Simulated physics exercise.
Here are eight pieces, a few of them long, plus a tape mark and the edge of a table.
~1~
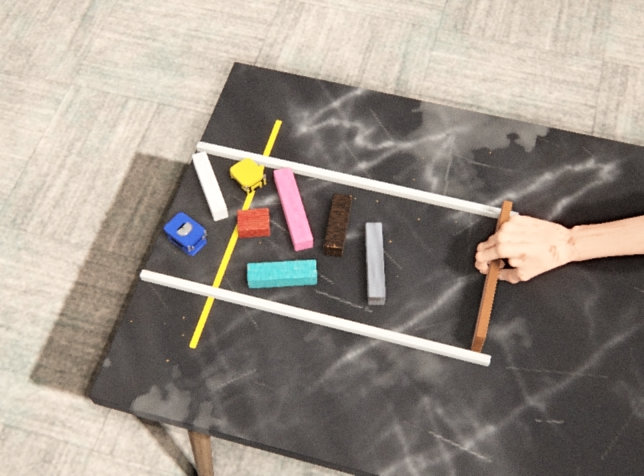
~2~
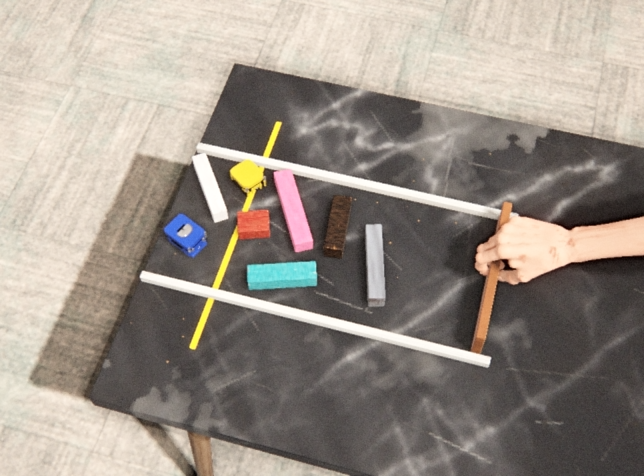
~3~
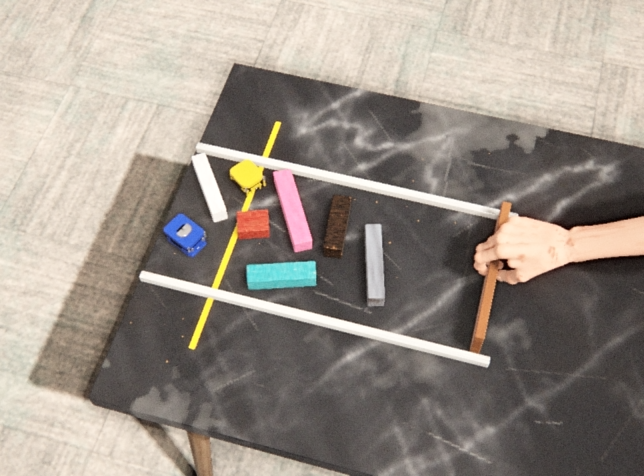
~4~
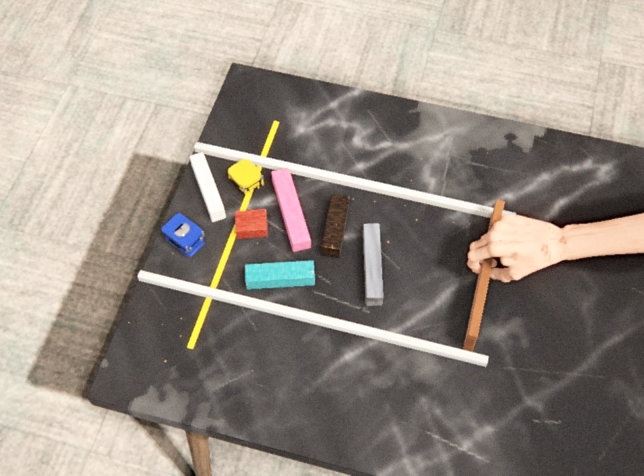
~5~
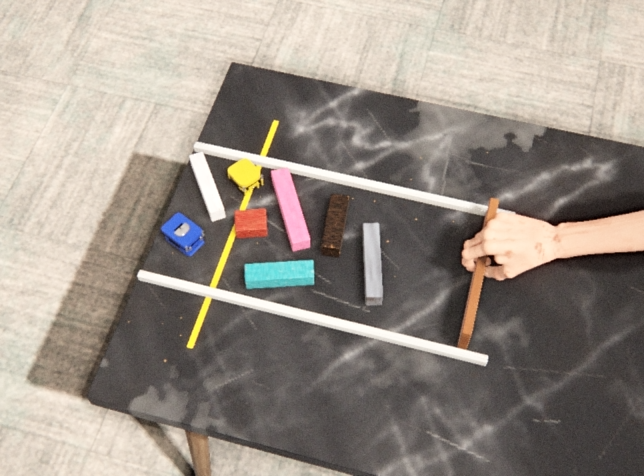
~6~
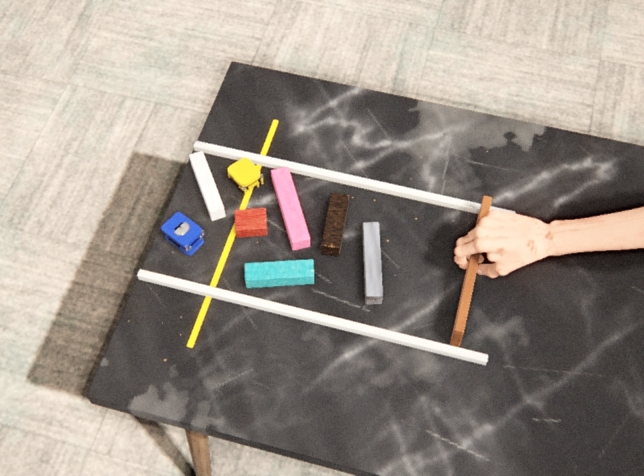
A dark marbled table stands on pale carpet, seen from above at an angle, with two white rails running across it and a yellow strip crossing them near the left end. Between the rails lie a blue case, a yellow case, a red block and white, pink, dark brown, teal and grey bars. A hand at the right slides a brown board slightly left, while the pieces stay in place.
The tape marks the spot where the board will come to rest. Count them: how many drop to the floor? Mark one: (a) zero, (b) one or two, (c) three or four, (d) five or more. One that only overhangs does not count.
(b) one or two.
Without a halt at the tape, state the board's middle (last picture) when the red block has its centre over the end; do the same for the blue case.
For the red block, about (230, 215); for the blue case, about (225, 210).
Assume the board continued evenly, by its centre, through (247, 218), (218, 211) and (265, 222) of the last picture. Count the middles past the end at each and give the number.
Past-the-end tally - position 1: 1, position 2: 4, position 3: 0.
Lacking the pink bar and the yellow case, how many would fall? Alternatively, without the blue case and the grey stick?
First try 0, second try 0.
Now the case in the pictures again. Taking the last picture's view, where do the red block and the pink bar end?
The red block settles near (174, 201); as for the pink bar, near (204, 189).
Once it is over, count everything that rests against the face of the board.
Looks like 1 of them, all told.
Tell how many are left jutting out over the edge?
So the number is 4.
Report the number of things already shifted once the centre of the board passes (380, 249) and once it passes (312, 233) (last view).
The counts are 1 and 5.
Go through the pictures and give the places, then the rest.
The first picture shows blue case (186, 235); white bar (210, 186); yellow case (248, 177); board (492, 275); tape (239, 225).
The second picture shows white bar (210, 187); pink bar (293, 210).
The third picture shows yellow case (247, 178); board (491, 276).
The fourth picture shows blue case (184, 236); grey stick (373, 264).
The fifth picture shows white bar (207, 186); red block (251, 223).
The sixth picture shows blue case (183, 234); white bar (207, 185); yellow case (245, 176); board (471, 270); tape (236, 225).
Early on, none off yet; blue case at rest near (183, 234); white bar at rest near (207, 185); yellow case at rest near (245, 176).
Finally, the number that fall off is one or two; lost, white bar.
